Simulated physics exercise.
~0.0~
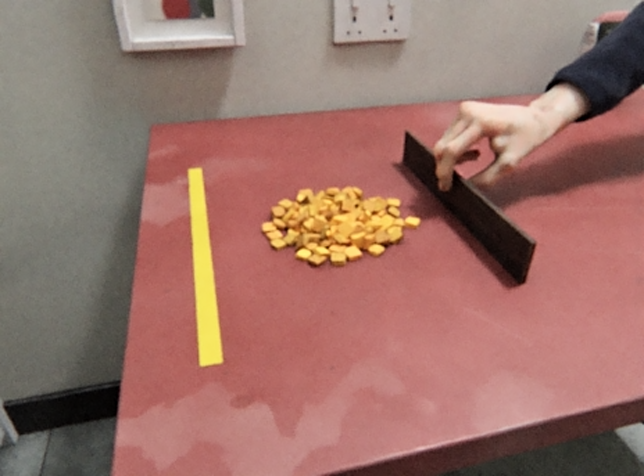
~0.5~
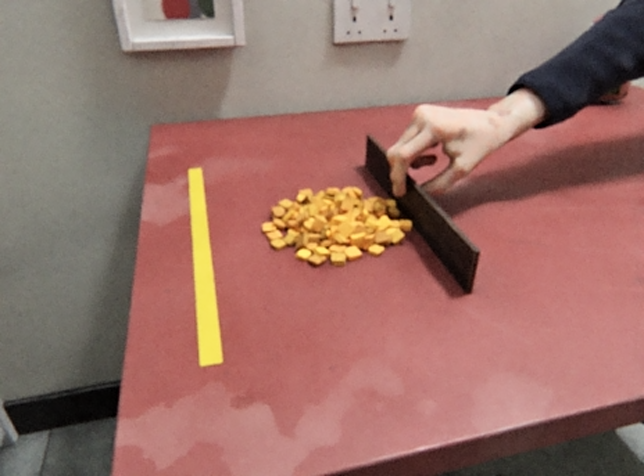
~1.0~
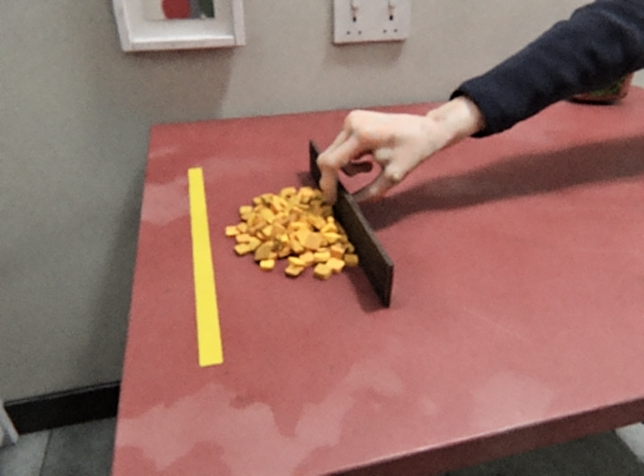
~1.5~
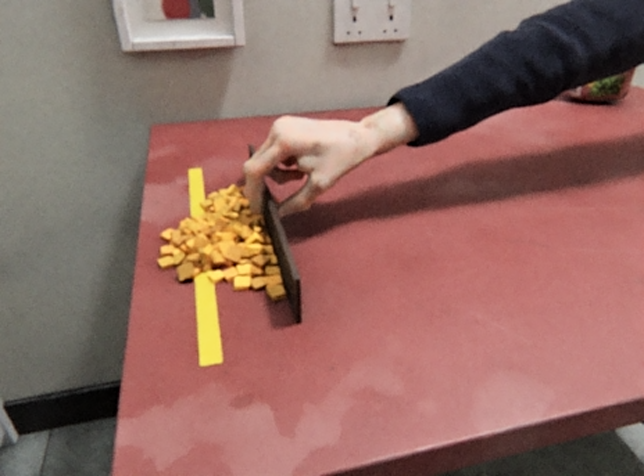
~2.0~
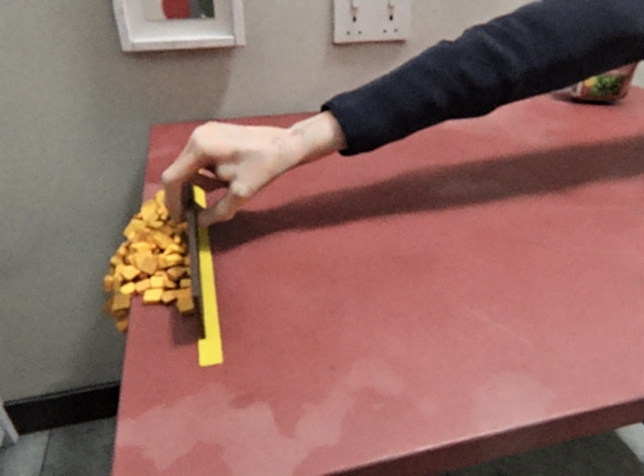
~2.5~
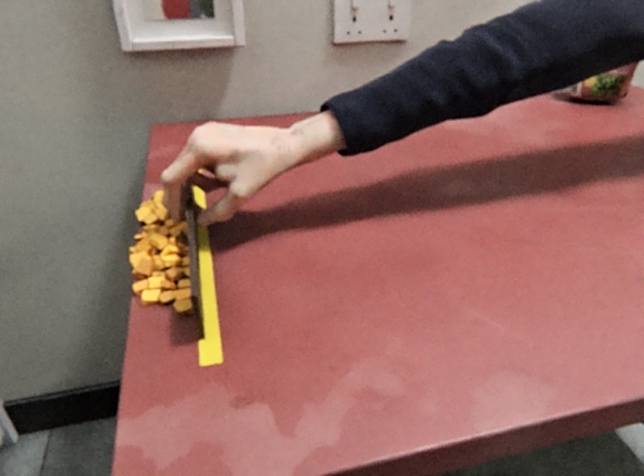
Hand sweeping a heap of small yellow pieces left across a red table with a dark strip, stopping at yellow tape as some spill off the edge.
